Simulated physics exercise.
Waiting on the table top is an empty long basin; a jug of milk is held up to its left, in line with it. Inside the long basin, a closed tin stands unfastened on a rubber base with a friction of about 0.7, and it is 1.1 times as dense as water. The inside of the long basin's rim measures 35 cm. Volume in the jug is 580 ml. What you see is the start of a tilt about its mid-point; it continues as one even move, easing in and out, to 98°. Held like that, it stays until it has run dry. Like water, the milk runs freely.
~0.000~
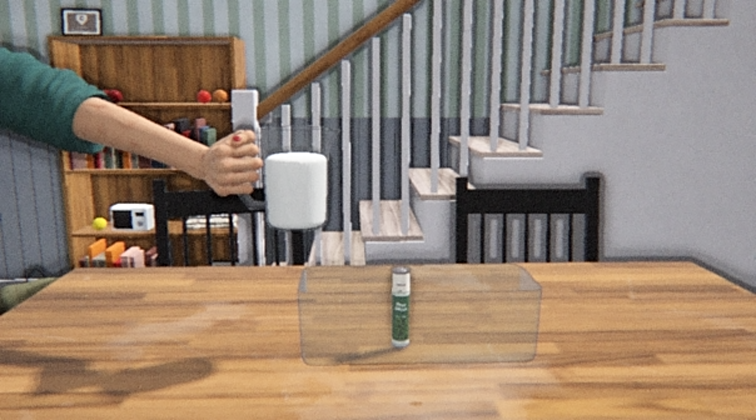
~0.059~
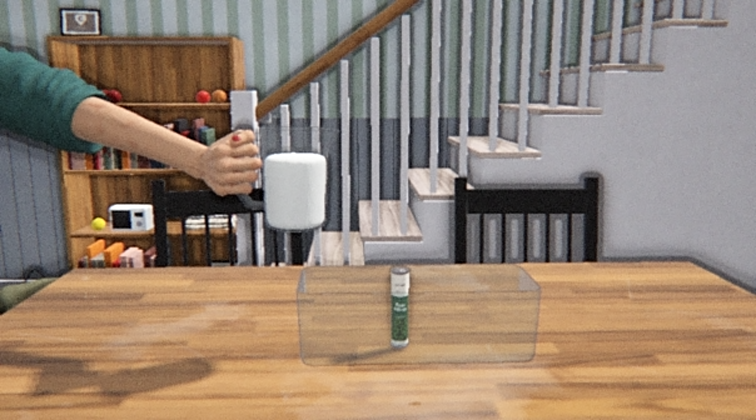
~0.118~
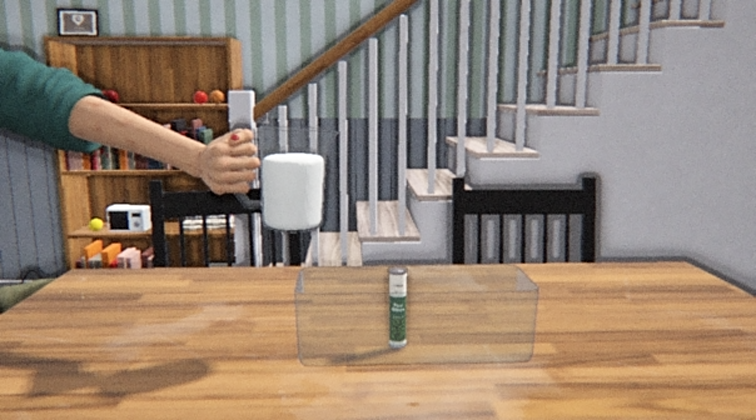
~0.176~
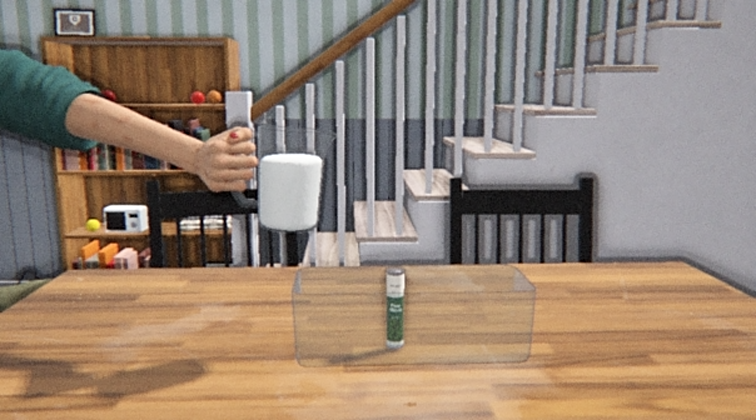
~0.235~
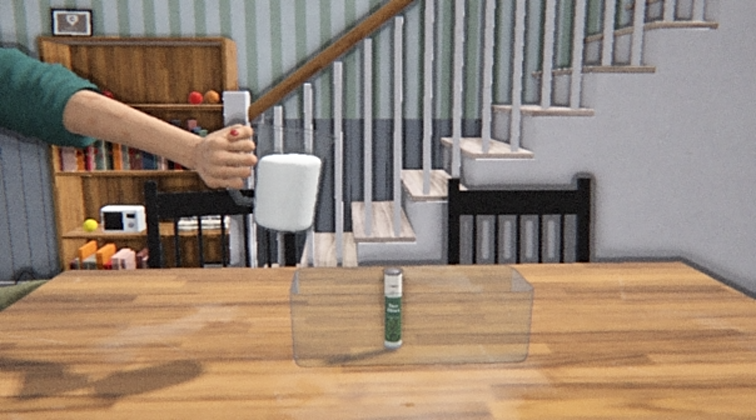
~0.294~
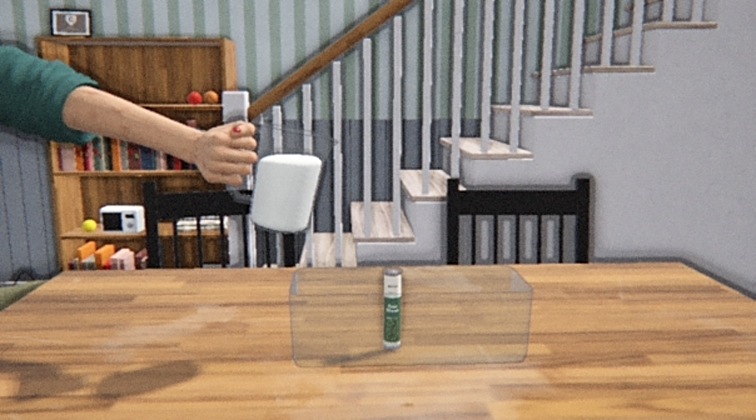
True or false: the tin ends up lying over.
True.
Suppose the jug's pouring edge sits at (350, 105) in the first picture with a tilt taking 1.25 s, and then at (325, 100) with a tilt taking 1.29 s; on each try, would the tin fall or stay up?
Trial 1 - tin tips; trial 2 - tin tips.
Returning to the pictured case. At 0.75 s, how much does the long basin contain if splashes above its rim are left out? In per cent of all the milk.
Around 0 percent.
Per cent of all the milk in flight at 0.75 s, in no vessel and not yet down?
Some 3 per cent, I reckon.
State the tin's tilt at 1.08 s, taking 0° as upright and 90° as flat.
0°.
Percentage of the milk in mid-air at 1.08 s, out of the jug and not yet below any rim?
Close to 22 per cent.
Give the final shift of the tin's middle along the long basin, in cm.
About 8.5 cm.
By 0.75 s the tilt is 60° and 97 per cent is still to pour; the tin stands where it began.
By 1.08 s the tilt is 91° and 56 per cent is still to pour; the tin stands where it began.
By 1.43 s the tilt is 98° and 12 per cent is still to pour; the tin lies on its side.
By 1.81 s the tilt is 98° and 1 per cent is still to pour; the tin lies on its side.
At rest the tin lies on its side.
